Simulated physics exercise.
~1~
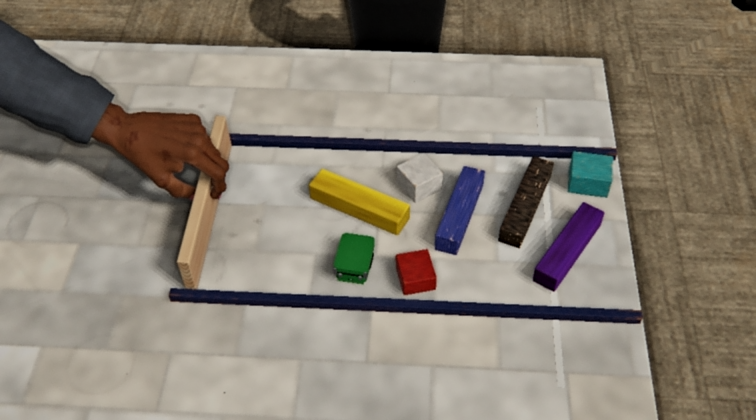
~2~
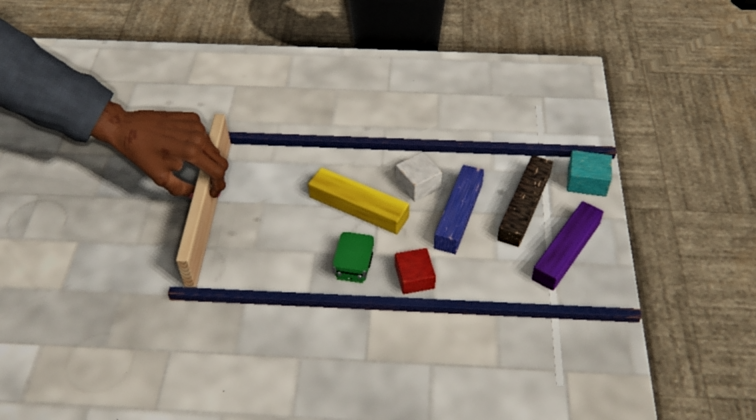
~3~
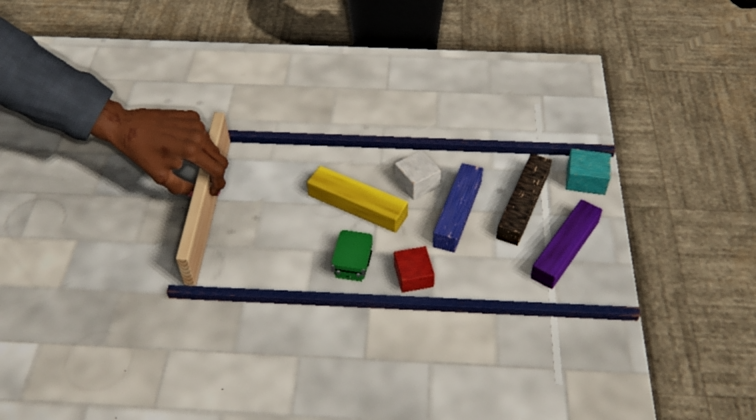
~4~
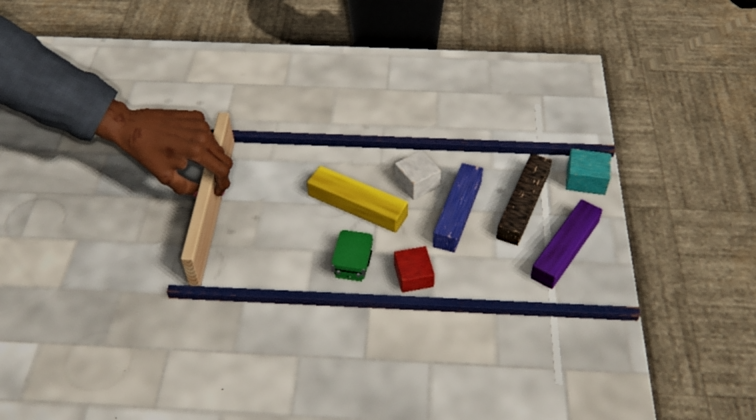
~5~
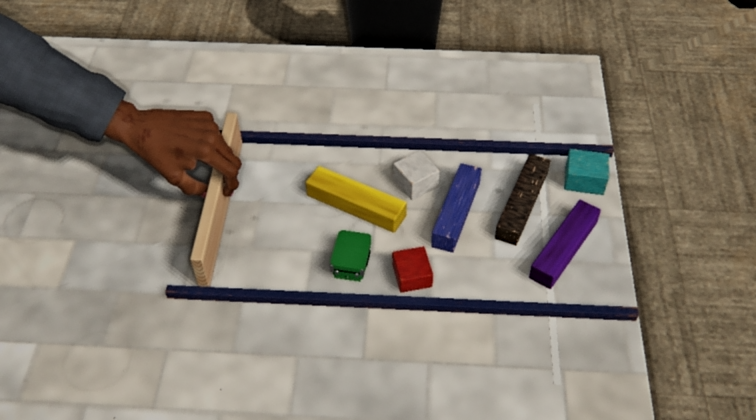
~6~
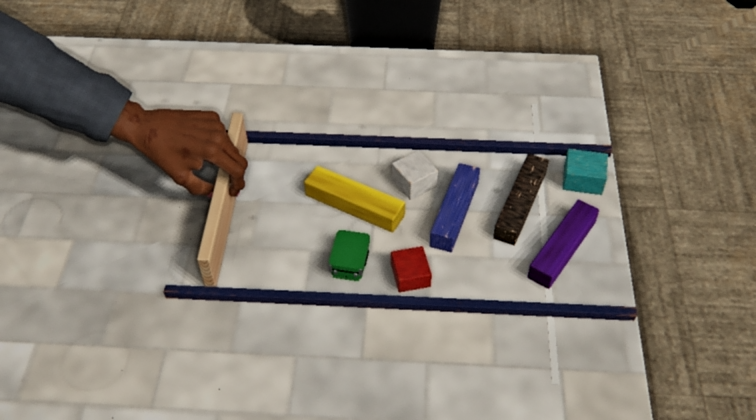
On a pale tiled tabletop, a hand holds a wooden board upright between two dark blue rails, left of eight colourful sticks and blocks. At first the board barely moves, then the hand slides it slightly to the right, still short of the yellow stick, while the pieces stay essentially in place.
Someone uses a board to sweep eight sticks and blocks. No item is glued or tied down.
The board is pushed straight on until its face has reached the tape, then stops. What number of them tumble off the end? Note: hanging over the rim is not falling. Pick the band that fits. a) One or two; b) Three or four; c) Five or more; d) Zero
Option a: One or two.
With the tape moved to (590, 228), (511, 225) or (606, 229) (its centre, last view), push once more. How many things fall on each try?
It would be 5, then 0, then 6.
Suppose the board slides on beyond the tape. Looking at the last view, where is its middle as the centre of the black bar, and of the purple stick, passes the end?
Black bar: (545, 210); purple stick: (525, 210).
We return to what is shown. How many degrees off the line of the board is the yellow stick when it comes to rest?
I'd put it at about 25°.
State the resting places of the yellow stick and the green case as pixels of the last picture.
You'll find the yellow stick at roughly (578, 224) and the green case at roughly (565, 266).
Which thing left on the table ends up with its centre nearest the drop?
Foremost is the black bar.
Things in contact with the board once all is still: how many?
Number: 3.
Soon after, none off yet; turquoise block at rest near (585, 172); purple stick at rest near (564, 243); black bar at rest near (522, 198).
Then, none off yet; turquoise block at rest near (585, 172); purple stick at rest near (567, 244); black bar moved a little near (540, 195).
At rest, the number that fall off is one or two; fallen, purple stick and turquoise block.
